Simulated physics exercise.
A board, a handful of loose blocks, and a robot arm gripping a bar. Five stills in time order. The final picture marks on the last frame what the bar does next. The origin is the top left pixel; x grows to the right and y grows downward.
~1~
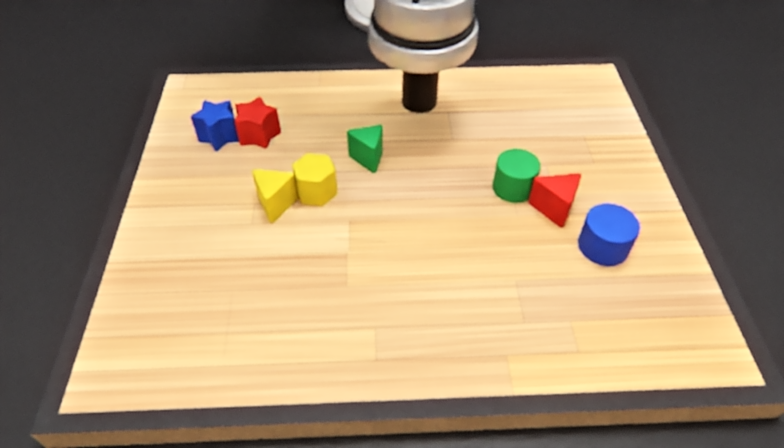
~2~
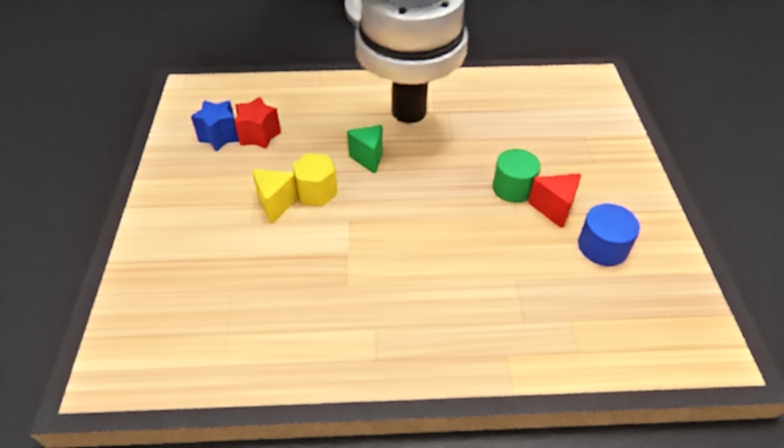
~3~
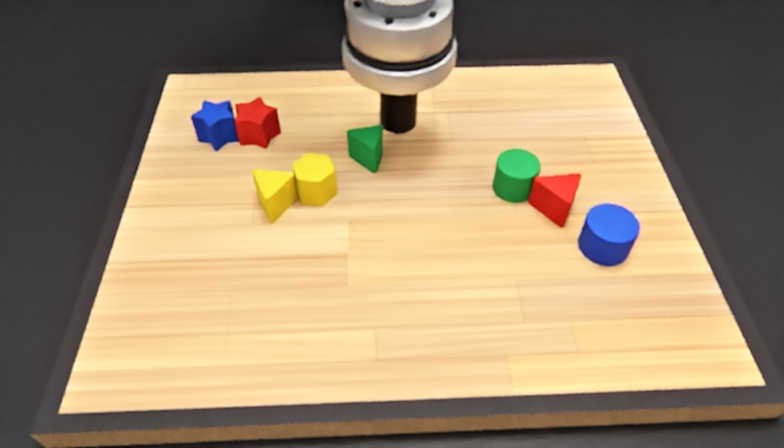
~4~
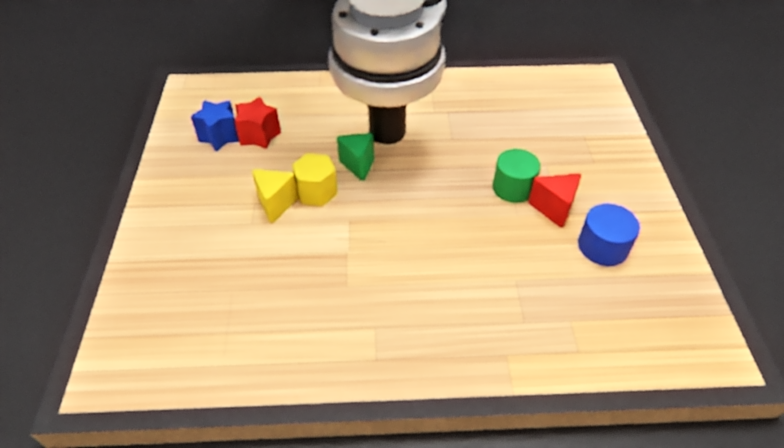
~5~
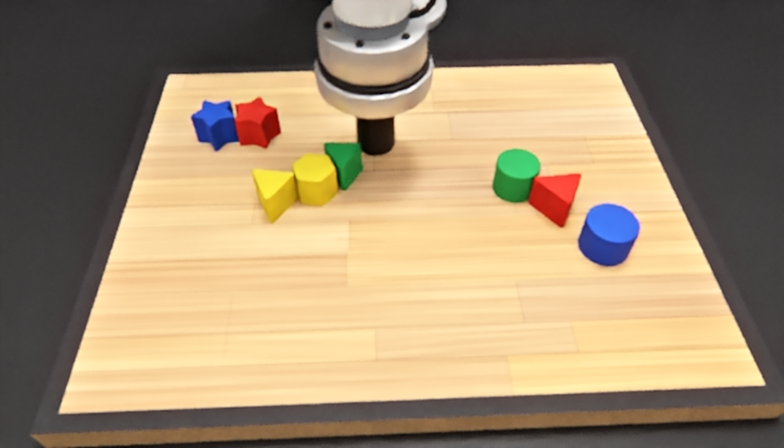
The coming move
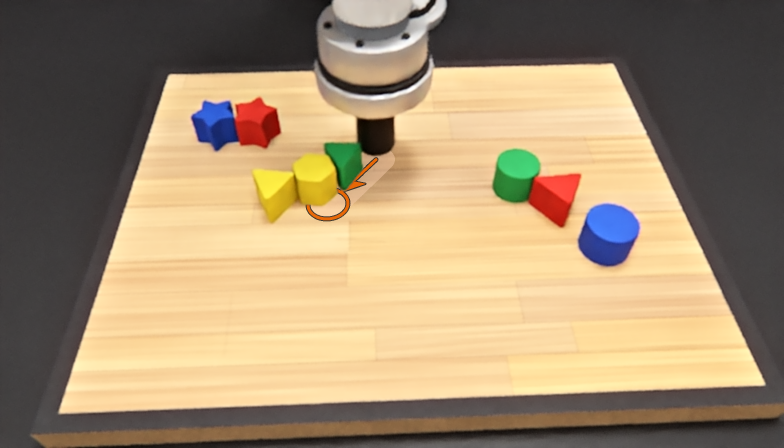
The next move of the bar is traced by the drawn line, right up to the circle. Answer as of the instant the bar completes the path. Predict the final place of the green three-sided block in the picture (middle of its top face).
Just about (286, 189).
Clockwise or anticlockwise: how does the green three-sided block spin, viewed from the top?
From the top: Clockwise.
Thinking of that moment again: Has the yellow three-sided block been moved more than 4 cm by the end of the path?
The answer is yes.
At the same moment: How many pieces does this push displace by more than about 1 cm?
It displaces three or more.
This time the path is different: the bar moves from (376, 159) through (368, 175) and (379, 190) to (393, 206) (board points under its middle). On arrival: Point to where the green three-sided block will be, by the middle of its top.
Pixel (335, 168).
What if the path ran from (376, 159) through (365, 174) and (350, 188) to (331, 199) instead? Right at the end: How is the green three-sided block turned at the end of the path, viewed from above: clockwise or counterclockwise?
Clockwise rotation.
Drawn move, from (376, 159) to (328, 204).
The first path, step by step. Halfway along, bar (352, 165); yellow three-sided block (238, 190), turned 10° clockwise; yellow six-sided block (283, 182); green three-sided block (314, 170), turned 15° clockwise.
At the end, bar (326, 188); yellow three-sided block (205, 195), turned 25° clockwise; yellow six-sided block (251, 195), turned 25° clockwise; green three-sided block (286, 189), turned 30° clockwise.
